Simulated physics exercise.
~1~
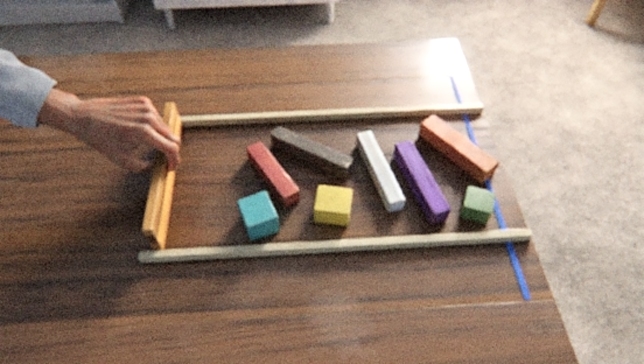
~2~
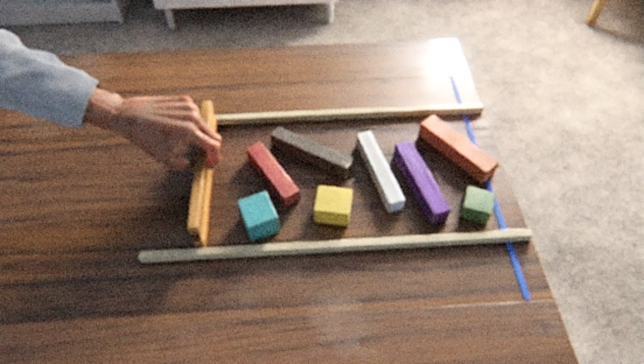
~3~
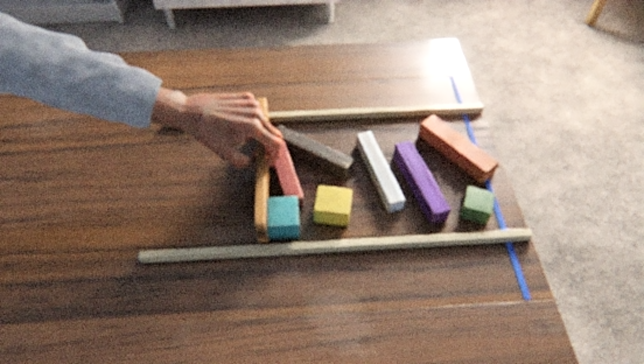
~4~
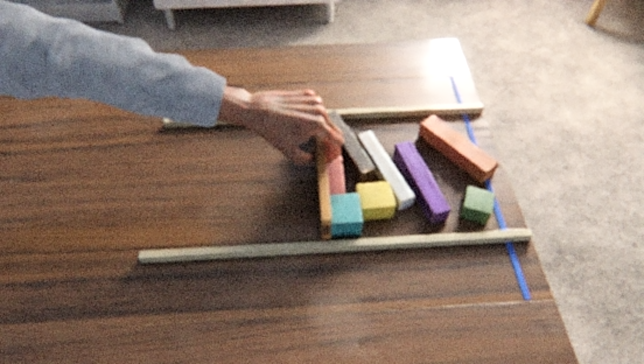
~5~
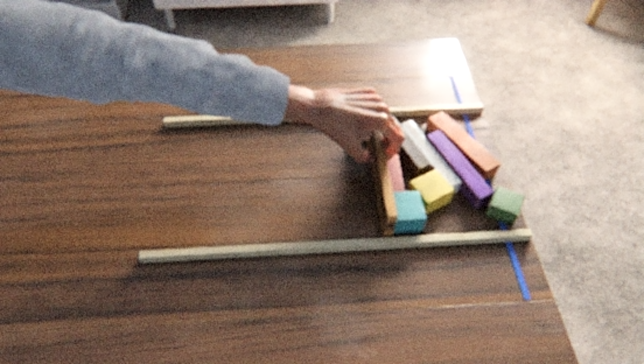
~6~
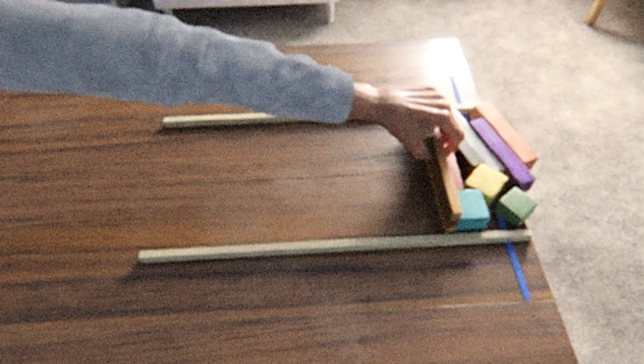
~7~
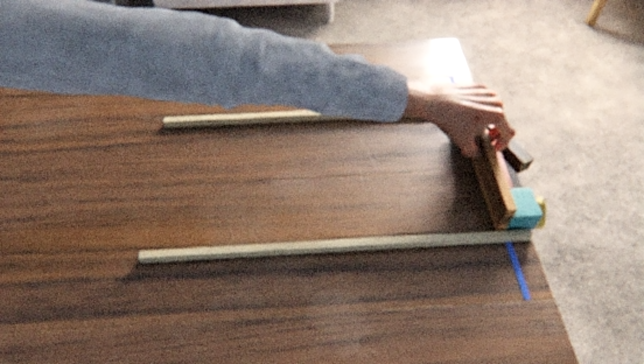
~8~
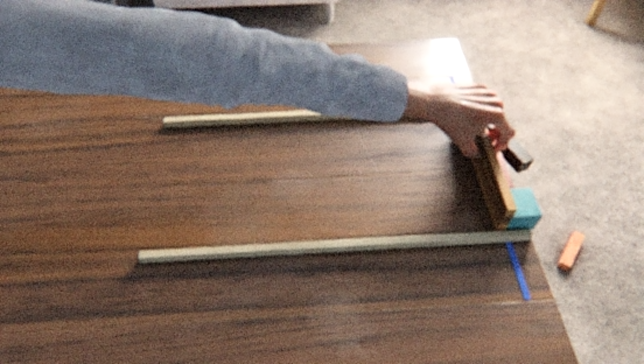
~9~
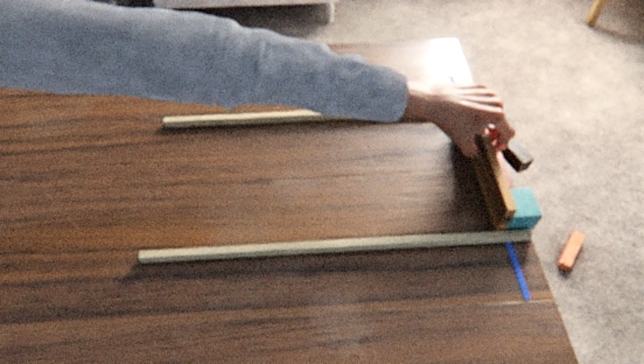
In the video, a hand slides an upright wooden board rightward along a channel on a table, gathering colourful bars and blocks and pushing most over the edge, then stops with a turquoise block, red bar and dark bar still against the board and an orange bar on the floor.
